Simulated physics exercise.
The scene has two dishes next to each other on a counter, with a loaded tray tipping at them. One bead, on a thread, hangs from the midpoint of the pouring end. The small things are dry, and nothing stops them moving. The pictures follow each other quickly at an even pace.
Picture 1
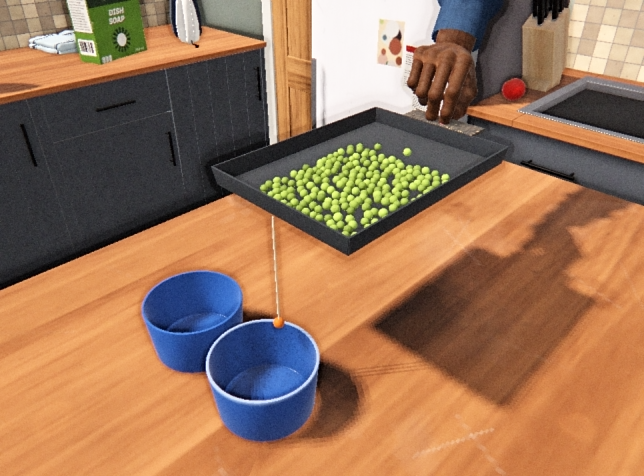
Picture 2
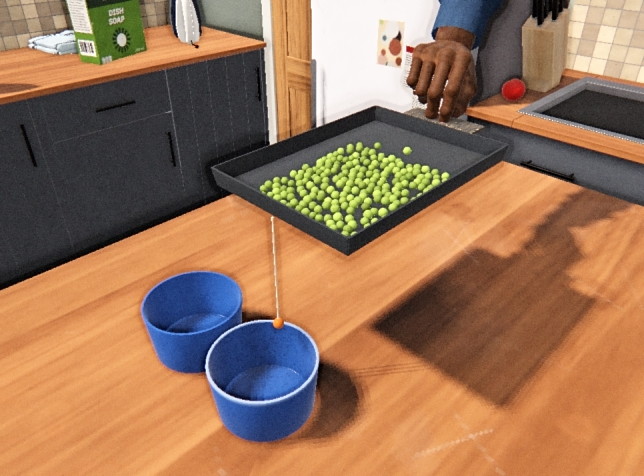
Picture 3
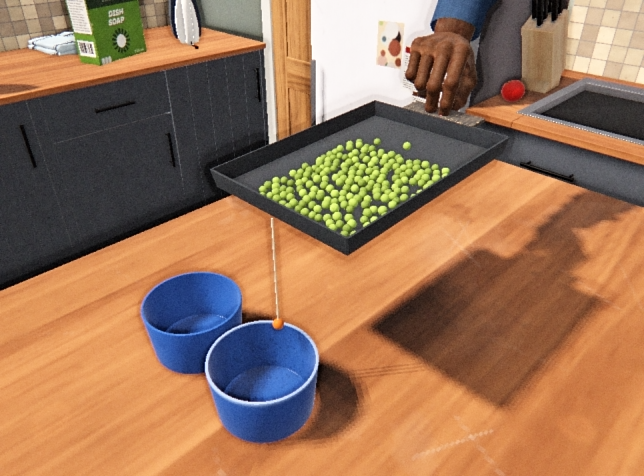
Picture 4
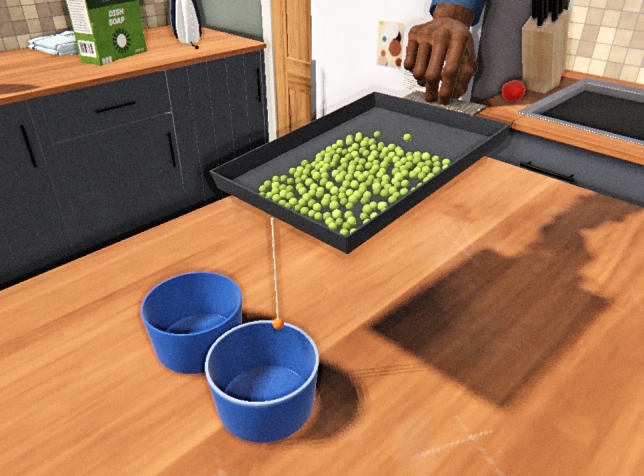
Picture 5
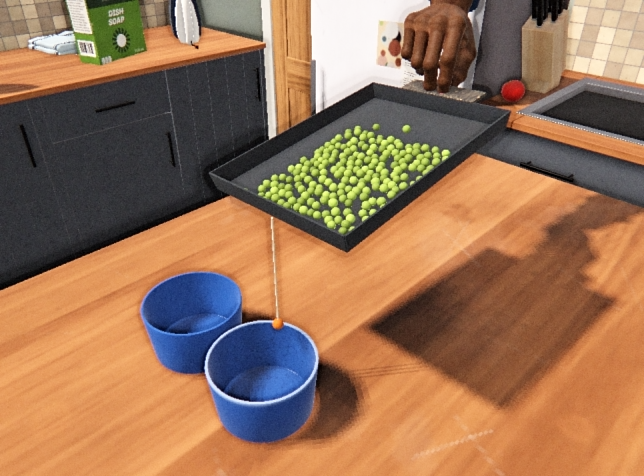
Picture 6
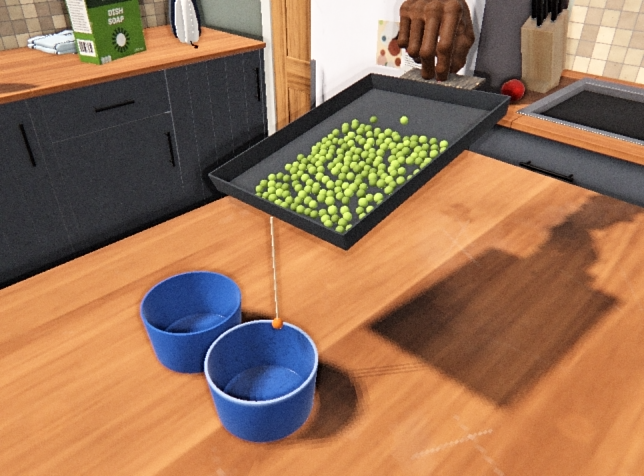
Dark tray of green peas tilting gradually above two blue dishes on a wooden counter, a hand raising its far end.
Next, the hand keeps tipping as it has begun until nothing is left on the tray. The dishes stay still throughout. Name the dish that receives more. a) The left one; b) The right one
a.
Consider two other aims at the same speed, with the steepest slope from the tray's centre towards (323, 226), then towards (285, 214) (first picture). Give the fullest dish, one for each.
Try 1: The right-side dish; try 2: The right-side dish.
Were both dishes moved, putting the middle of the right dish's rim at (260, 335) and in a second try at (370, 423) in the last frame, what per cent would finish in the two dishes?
Roughly 60 % and then 10 %.
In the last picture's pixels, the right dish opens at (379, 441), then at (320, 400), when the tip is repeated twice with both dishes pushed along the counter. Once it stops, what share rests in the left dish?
Roughly 10 per cent, then roughly 60 per cent.
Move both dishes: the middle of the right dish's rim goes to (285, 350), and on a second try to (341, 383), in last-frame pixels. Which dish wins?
The first time it's the left-side dish, the second time it's the left-side dish.
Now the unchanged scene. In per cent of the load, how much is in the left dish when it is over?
Around 60 percent.
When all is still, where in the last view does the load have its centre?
The centre comes to rest near (201, 349).
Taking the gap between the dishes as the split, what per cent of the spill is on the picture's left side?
Some 90 per cent.
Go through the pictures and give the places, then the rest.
The first frame shows corners of the pouring end (216, 167) and (349, 235), level; middle of the load (359, 183), dried peas; left dish (154, 342); right dish (221, 407); bead on its thread (279, 323).
The second frame shows corners of the pouring end (216, 167) and (348, 235), level; middle of the load (359, 182).
The third frame shows corners of the pouring end (215, 169) and (347, 235), tipped barely, lowest at the left corner; middle of the load (358, 180).
The fourth frame shows corners of the pouring end (214, 171) and (346, 234), tipped a little, lowest at the left corner; middle of the load (358, 175).
The fifth frame shows corners of the pouring end (213, 172) and (344, 233), tipped a little, lowest at the left corner; middle of the load (357, 170).
The sixth frame shows corners of the pouring end (212, 174) and (343, 231), tipped a little, lowest at the left corner; middle of the load (354, 166); left dish (152, 342); right dish (219, 408).
Just after the last frame, tray tipped steeply; every one on the tray.
A moment on, tray tipped right over; almost all on the tray; just a few in the left dish.
Further on, tray tipped past a quarter turn; roughly a quarter in the right dish; roughly two thirds in the left dish; about a tenth outside both.
When it is over, tray tipped past a quarter turn; roughly a quarter in the right dish; roughly two thirds in the left dish; about a tenth outside both.
